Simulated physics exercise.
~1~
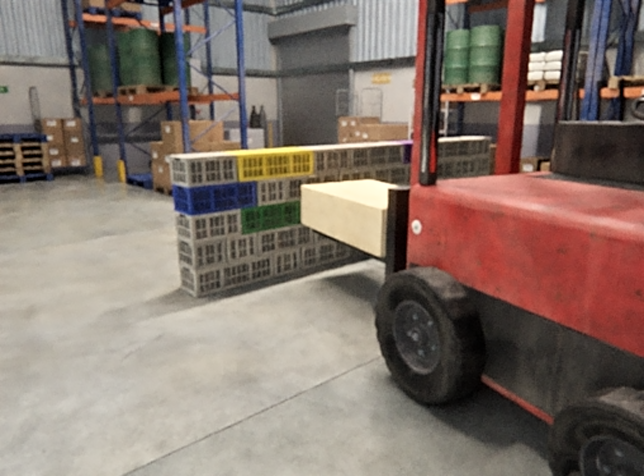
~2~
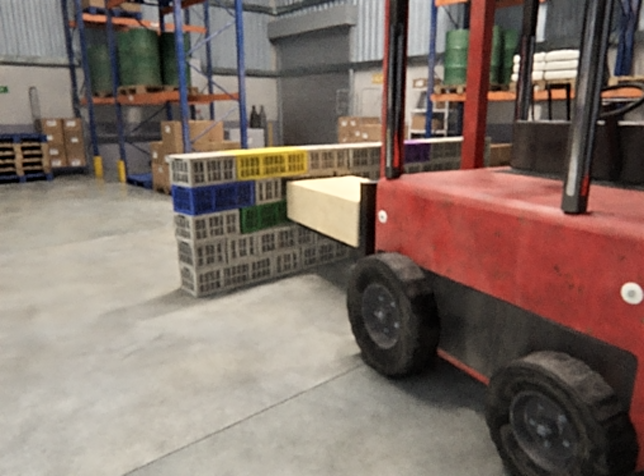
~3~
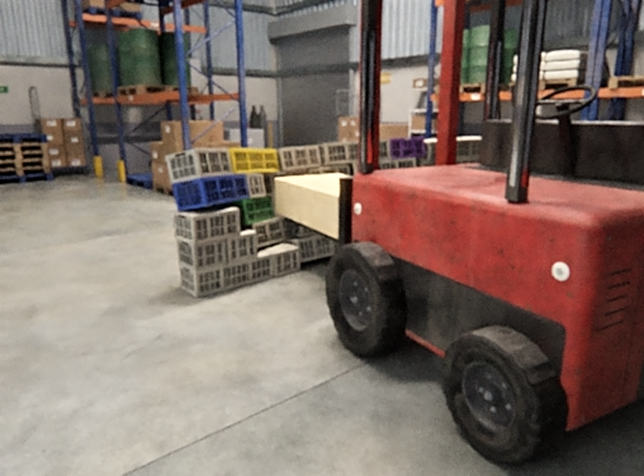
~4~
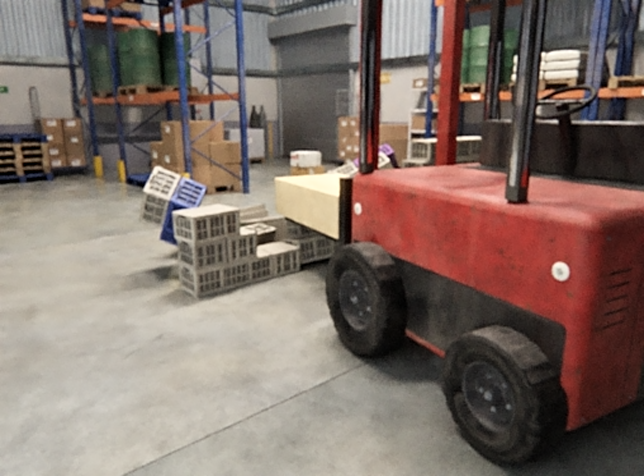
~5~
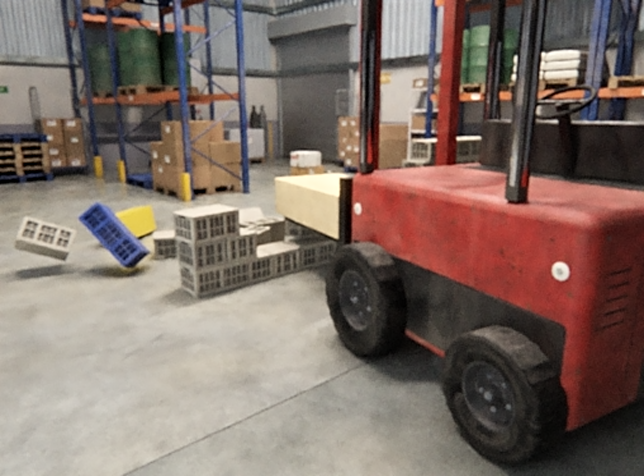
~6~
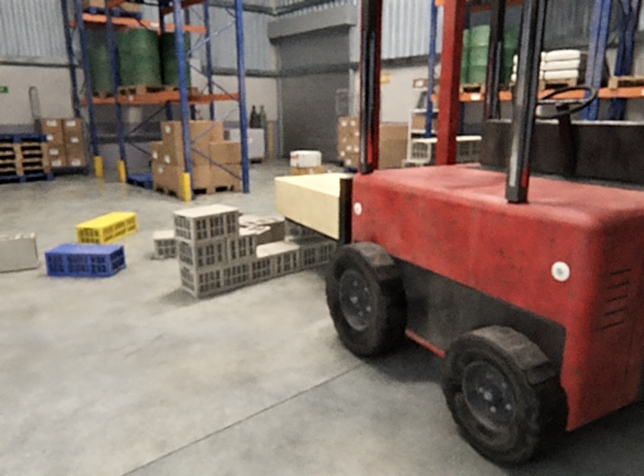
Red forklift pushing a pale block into a low wall of plastic crates, toppling part of it and scattering crates across the floor.
